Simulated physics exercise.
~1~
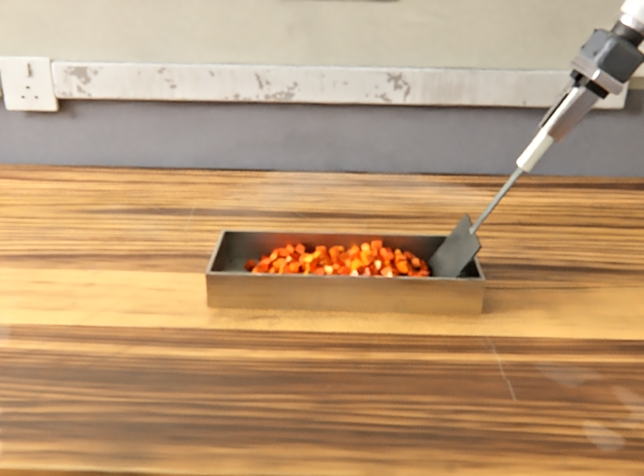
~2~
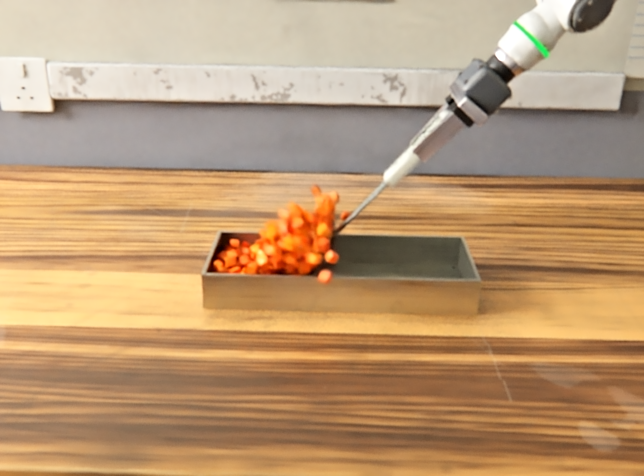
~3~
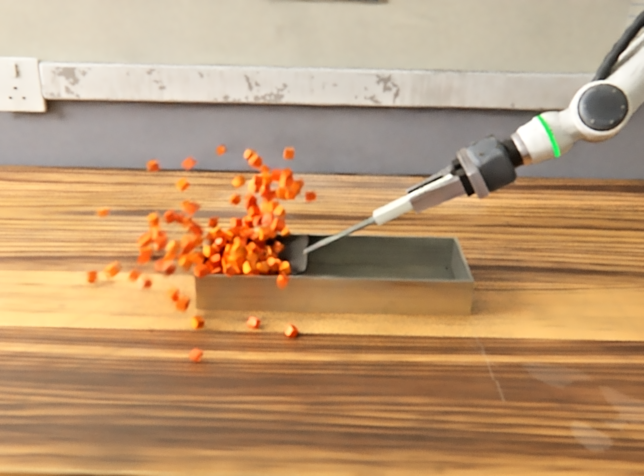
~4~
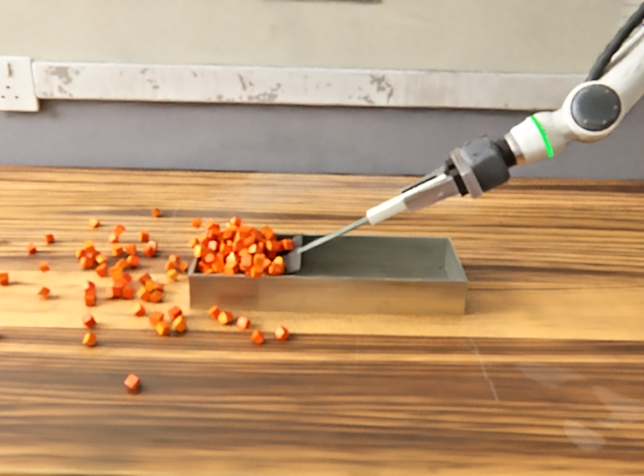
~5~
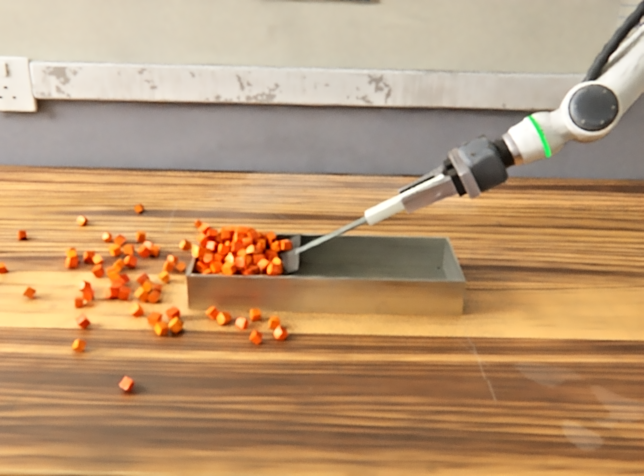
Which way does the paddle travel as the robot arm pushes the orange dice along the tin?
The paddle travels to the left, starting near the right end of the tin and stopping left of its middle.
